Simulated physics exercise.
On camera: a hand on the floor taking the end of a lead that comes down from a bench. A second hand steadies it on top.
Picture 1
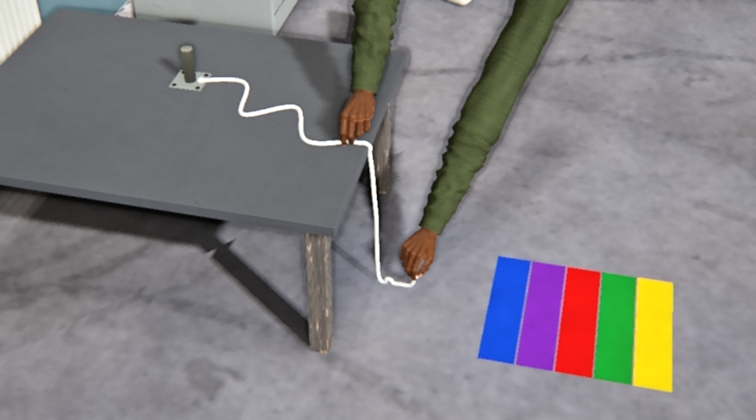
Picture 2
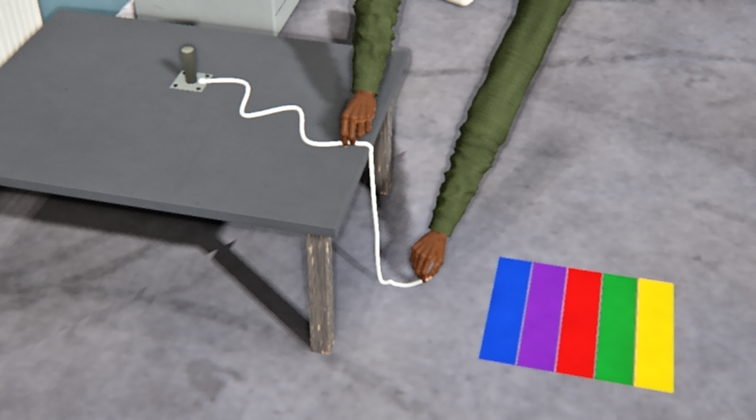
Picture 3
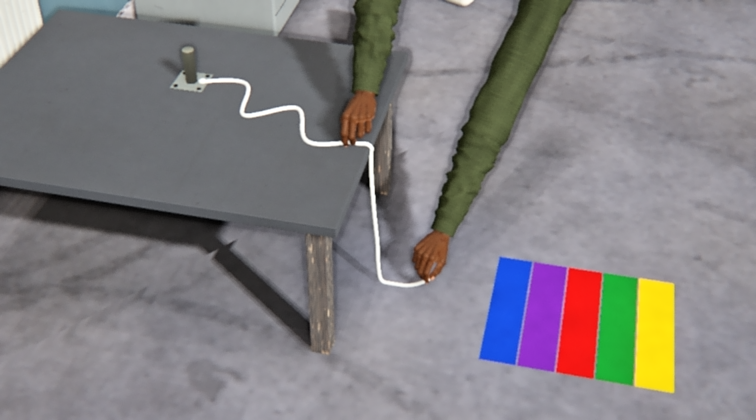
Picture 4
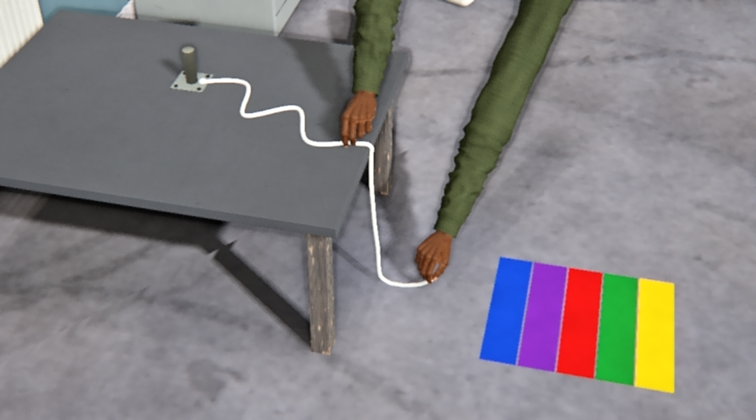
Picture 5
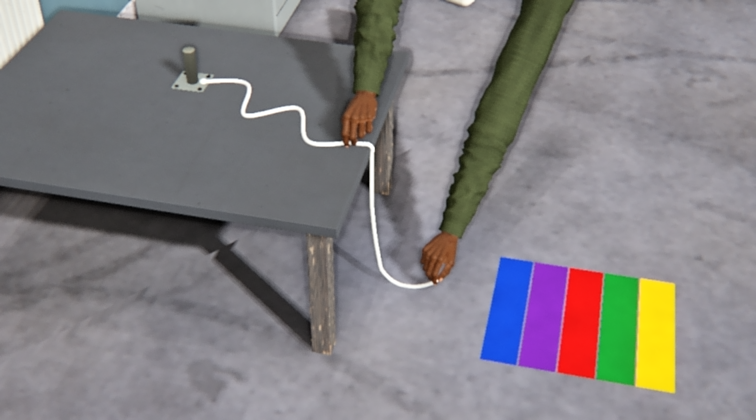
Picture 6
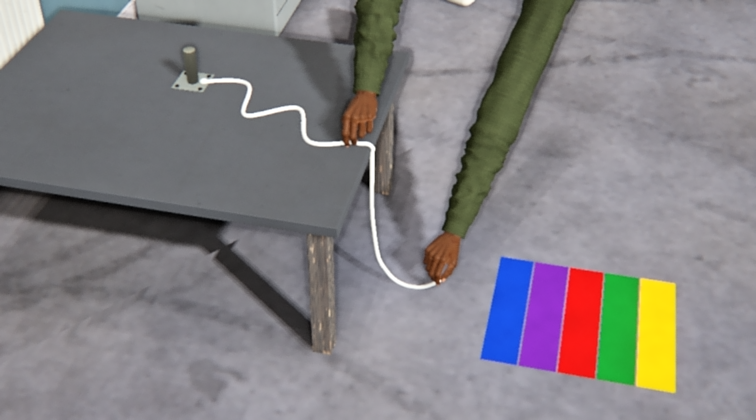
Two hands in dark green sleeves work with a white cord at a dark grey table with wooden legs, seen from above on a grey floor. The cord winds from a short post on a metal plate, passes under one hand at the table's edge and hangs down, left of blue, purple, red, green and yellow stripes. The lower hand draws the cord's end slightly right, rounding its lower bend, while the upper hand and view stay still.
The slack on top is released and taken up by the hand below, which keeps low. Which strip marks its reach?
The green one.
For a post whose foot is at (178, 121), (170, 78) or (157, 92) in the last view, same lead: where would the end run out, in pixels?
Try by try, around (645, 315), (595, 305) and (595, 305).
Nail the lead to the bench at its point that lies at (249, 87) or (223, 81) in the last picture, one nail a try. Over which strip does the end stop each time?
It would be green; green.
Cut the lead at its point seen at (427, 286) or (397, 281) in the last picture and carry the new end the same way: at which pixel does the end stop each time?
The places are (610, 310) and (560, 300).
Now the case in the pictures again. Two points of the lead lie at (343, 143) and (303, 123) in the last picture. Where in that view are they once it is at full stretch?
At (421, 169), then (362, 134).
A little later, end near (550, 299); over purple.
Next, end near (596, 306); over red.
When it is tight, end near (625, 311); over green. It halts on the green strip.
